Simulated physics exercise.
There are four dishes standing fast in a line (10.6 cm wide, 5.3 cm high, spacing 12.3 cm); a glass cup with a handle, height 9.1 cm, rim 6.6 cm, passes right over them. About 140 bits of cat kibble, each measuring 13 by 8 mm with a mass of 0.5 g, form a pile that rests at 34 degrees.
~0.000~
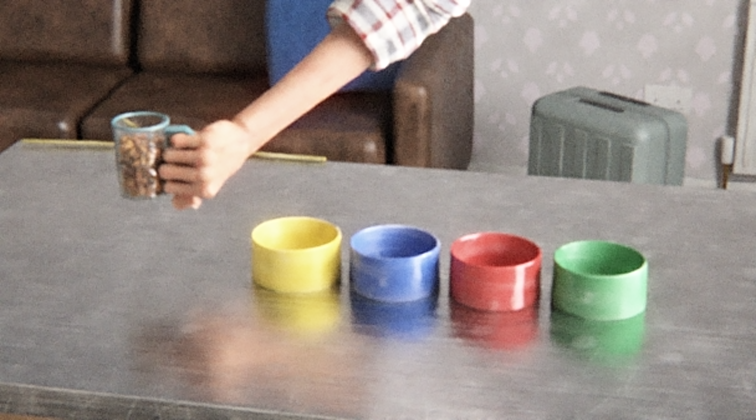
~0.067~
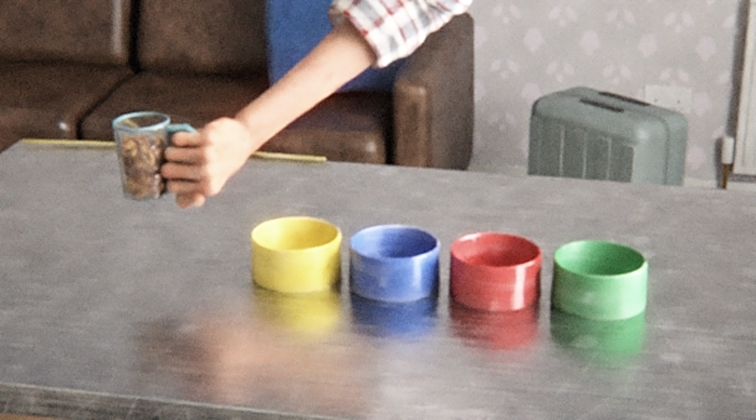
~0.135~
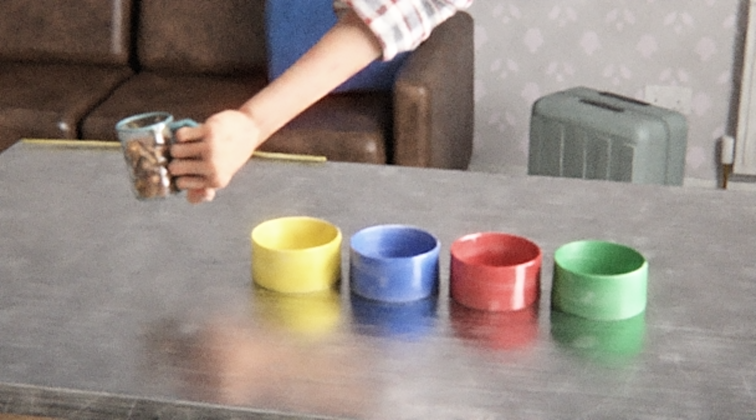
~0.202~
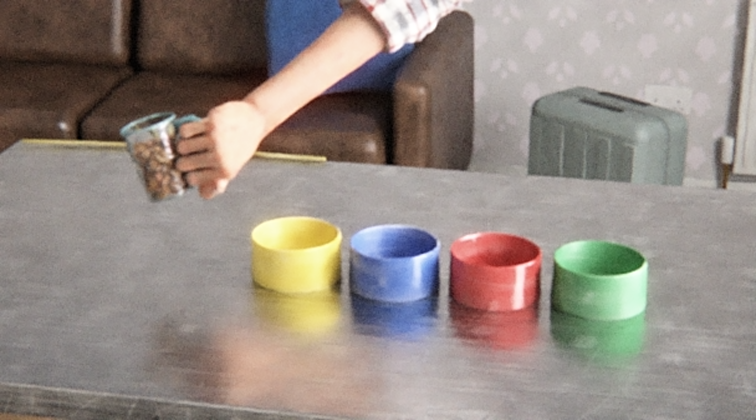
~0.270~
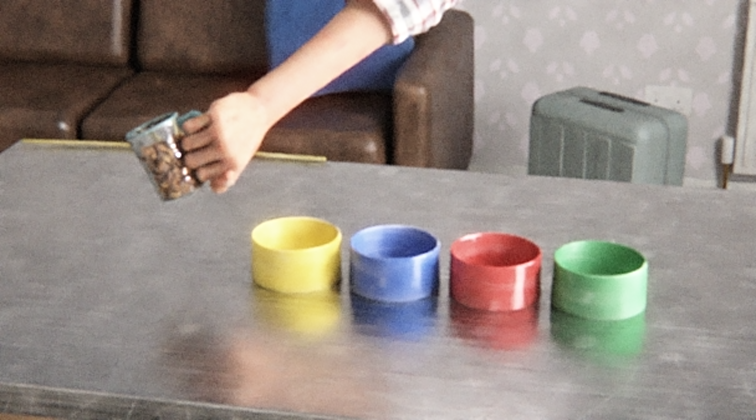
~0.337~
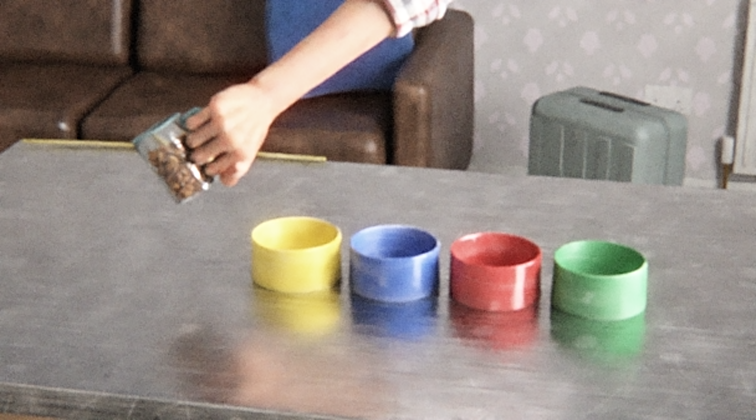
To begin with, a hand holds a clear glass cup of brown kibble upright by its handle, left of a row of yellow, blue, red and green dishes on a grey table. The hand then moves the cup slightly to the right, steadily tilting it further over while the dishes stay still.
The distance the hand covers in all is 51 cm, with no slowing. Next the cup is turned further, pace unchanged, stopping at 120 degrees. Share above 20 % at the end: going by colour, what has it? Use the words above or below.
Red - below; blue - below; green - below; yellow - above; counter - above.
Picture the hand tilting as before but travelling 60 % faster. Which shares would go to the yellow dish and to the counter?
Then: Yellow 40, counter 20.
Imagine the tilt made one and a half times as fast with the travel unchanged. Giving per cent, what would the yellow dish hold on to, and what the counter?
Yellow 10, counter 90.
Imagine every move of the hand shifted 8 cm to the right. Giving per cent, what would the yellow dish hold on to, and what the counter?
In that case, yellow: 80; counter: 10.
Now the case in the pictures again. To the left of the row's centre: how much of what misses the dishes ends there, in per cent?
Share: About 100 in a hundred.
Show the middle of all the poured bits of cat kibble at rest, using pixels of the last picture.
I'd put it at about (252, 263).
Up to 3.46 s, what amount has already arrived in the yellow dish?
Close to 45 per cent at that point.
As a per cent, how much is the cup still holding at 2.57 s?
0 per cent.
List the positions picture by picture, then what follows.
The first frame shows cup at (142, 157), tilt 0 degrees, lip at (115, 120), moved 0.0 cm; middle of the pieces at (141, 165); yellow dish at (296, 235); blue dish at (395, 242); red dish at (496, 251); green dish at (600, 259).
The second frame shows cup at (145, 157), tilt 2 degrees, lip at (116, 121), moved 0.3 cm; middle of the pieces at (144, 165).
The third frame shows cup at (152, 158), tilt 9 degrees, lip at (119, 125), moved 1.2 cm; middle of the pieces at (152, 166).
The fourth frame shows cup at (160, 158), tilt 17 degrees, lip at (124, 129), moved 2.3 cm; middle of the pieces at (161, 167).
The fifth frame shows cup at (168, 159), tilt 25 degrees, lip at (129, 135), moved 3.4 cm; middle of the pieces at (171, 168).
The sixth frame shows cup at (177, 160), tilt 32 degrees, lip at (135, 141), moved 4.4 cm; middle of the pieces at (181, 168); yellow dish at (296, 235); blue dish at (395, 242); red dish at (496, 251); green dish at (600, 259). The cup turns about 115 degrees a second and travels 16 cm a second.
After 1.68 s, tilt 120 degrees; cup holds 0 %, yellow 45 %.
After 2.57 s, tilt 120 degrees; cup holds 0 %, yellow 45 %.
After 3.46 s, tilt 120 degrees; cup holds 0 %, yellow 45 %.
In the end, at 3.8 s, red 0 %, blue 0 %, green 0 %, yellow 45 %, counter 55 %.
